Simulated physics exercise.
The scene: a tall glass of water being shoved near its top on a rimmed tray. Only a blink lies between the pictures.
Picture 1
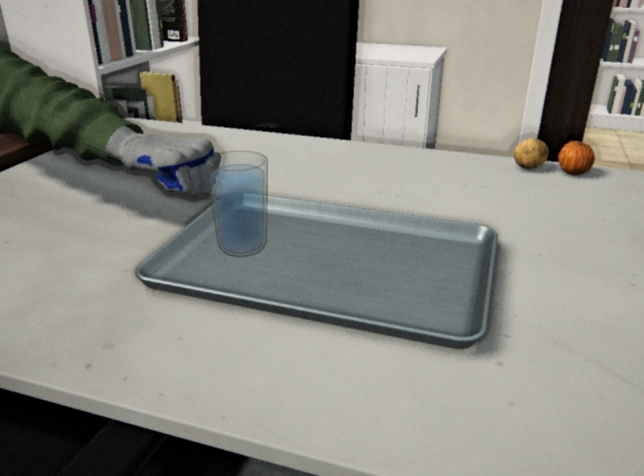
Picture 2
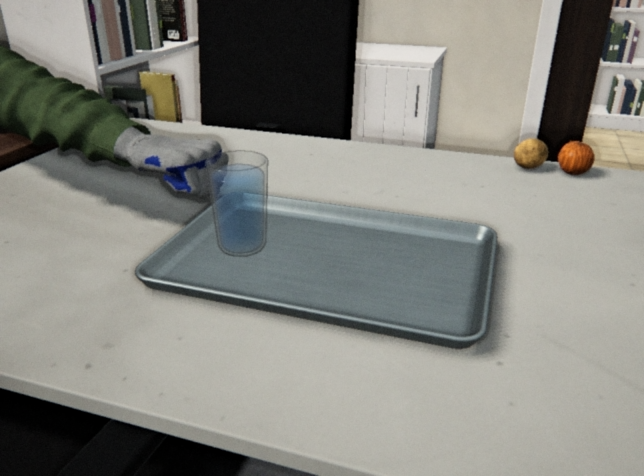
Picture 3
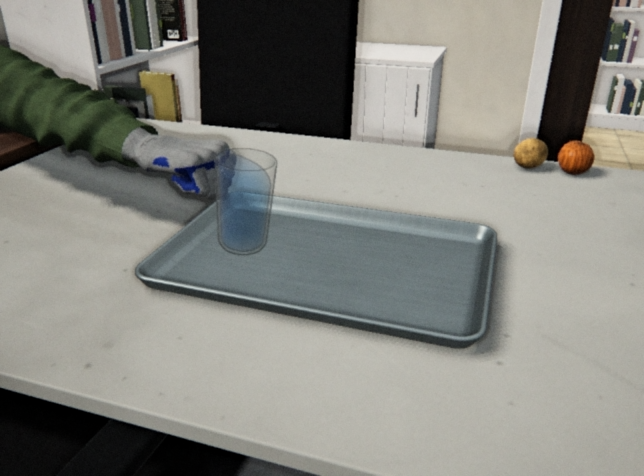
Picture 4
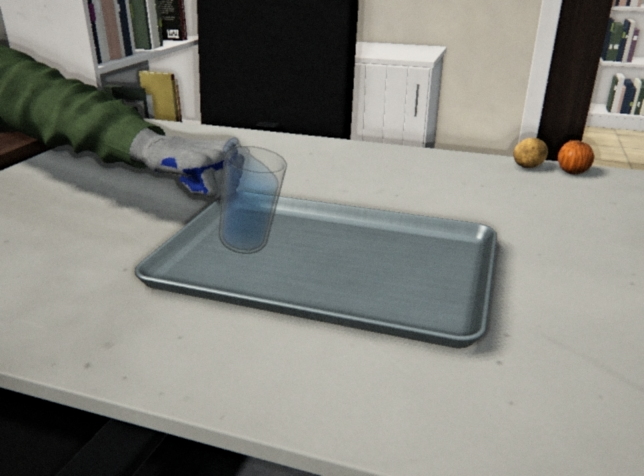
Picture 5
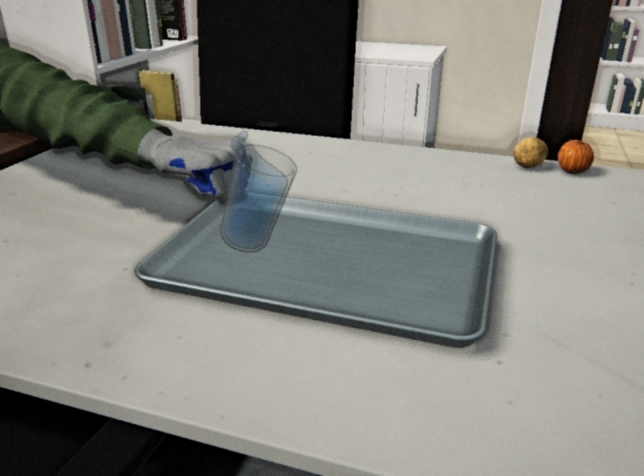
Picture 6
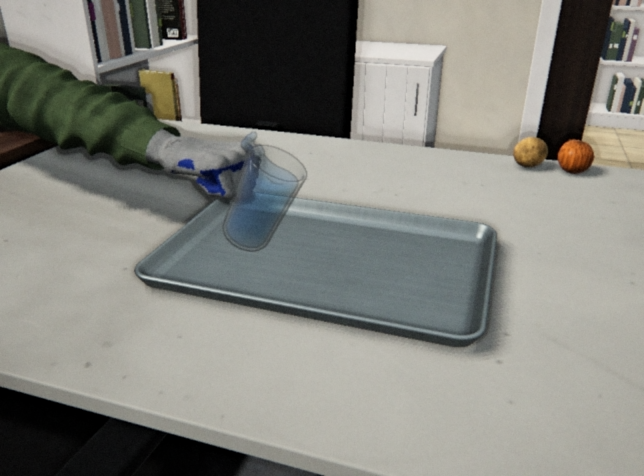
A gloved hand pushes a tall glass of water near its top, tilting it rightward.
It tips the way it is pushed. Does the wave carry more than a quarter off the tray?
In the end a quarter and more lands beyond the tray.
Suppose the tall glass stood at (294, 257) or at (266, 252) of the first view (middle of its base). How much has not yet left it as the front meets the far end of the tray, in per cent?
Near 70 % and 60 %.
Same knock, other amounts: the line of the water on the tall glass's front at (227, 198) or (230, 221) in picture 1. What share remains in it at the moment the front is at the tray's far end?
First some 55, then 55 per cent.
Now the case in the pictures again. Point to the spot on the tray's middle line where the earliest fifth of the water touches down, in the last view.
At about (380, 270).
A moment on, the tall glass is falling and 92 per cent is in the glass, 0 on the tray and 8 above or beyond its rim.
Next, the tall glass lies on its side and 54 per cent is in the glass, 39 on the tray and 7 above or beyond its rim.
Then the tall glass lies on its side and 28 per cent is in the glass, 50 on the tray and 22 above or beyond its rim.
Later the tall glass lies on its side and 15 per cent is in the glass, 41 on the tray and 44 above or beyond its rim.
At rest 56 per cent is held by tray and glass, 44 is off the tray.
